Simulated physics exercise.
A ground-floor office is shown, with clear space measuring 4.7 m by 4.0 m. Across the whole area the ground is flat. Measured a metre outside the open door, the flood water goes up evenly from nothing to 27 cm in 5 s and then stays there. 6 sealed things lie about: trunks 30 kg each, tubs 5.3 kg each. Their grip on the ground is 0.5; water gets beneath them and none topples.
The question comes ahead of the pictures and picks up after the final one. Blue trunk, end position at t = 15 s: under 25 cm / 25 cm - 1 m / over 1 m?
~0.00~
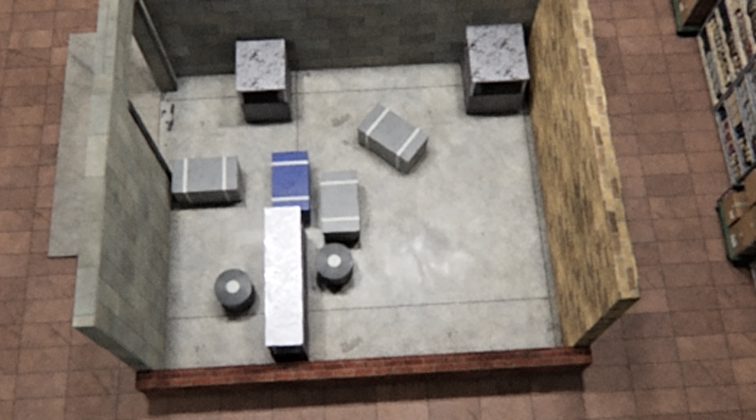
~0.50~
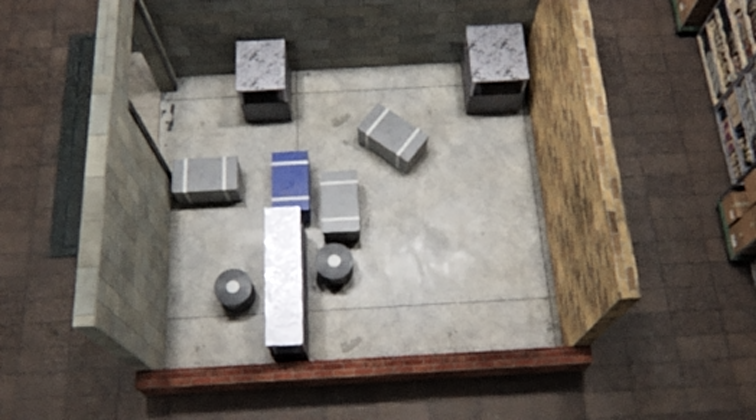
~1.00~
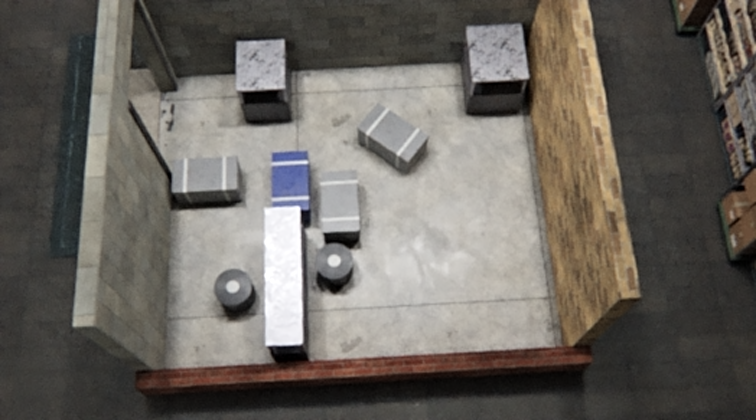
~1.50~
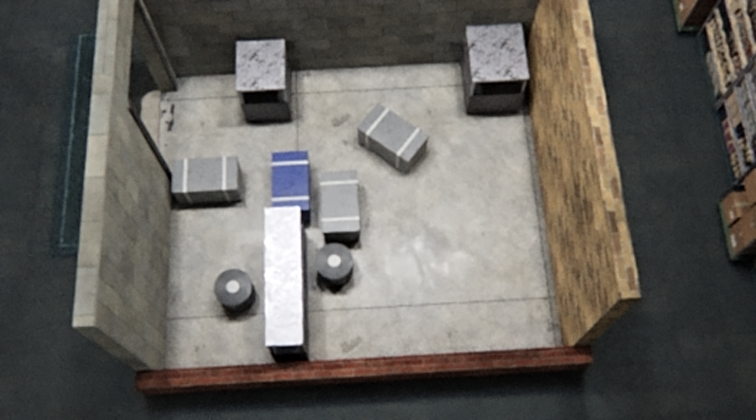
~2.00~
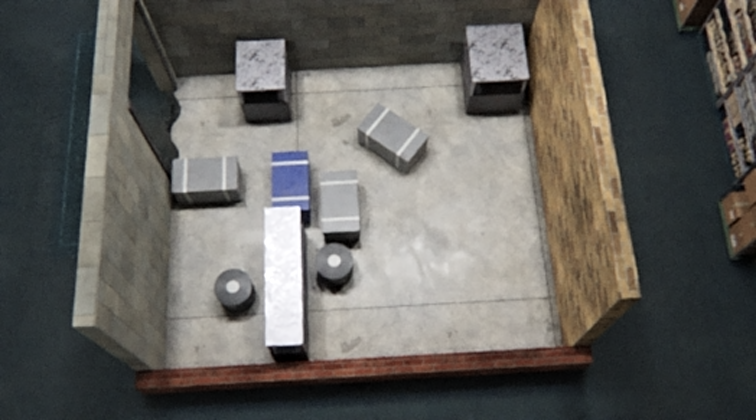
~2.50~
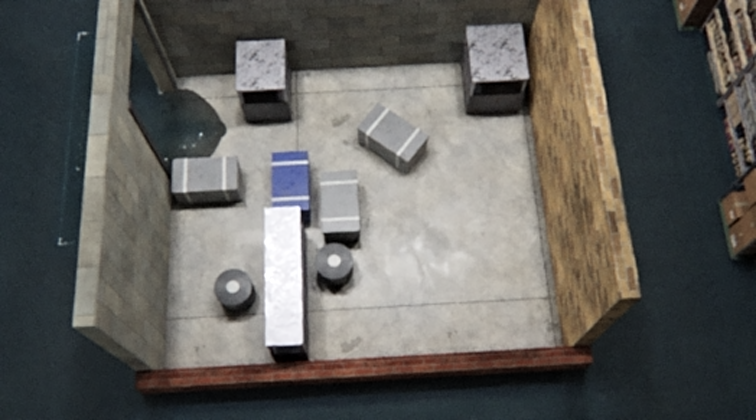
Over 1 m.
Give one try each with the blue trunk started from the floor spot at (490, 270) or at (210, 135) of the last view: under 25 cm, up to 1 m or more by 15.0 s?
So, one try each: It goes a long distance the first time and goes a long distance the second.
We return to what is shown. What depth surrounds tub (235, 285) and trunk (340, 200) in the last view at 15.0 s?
9 and 14 cm.
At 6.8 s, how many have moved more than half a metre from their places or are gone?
By my tally, 0.
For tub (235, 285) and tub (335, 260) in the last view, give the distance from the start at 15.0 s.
The first is 50 cm from its start, the second 120 cm.
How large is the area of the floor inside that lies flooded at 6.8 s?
I'd put it close to 13 m2.
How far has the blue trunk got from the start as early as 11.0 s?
Shift by then: About 300 cm.
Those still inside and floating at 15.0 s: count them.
My tally comes to 6.
After 3.5 s the blue trunk is near (290, 181), 0.0 m from its start, aground; 0 afloat.
After 6.8 s the blue trunk is near (317, 186), 0.3 m from its start, aground; 0 afloat.
After 11.0 s the blue trunk is near (514, 229), 2.8 m from its start, afloat; 5 afloat.
After 15.0 s the blue trunk is near (451, 320), 2.6 m from its start, afloat; 6 afloat.
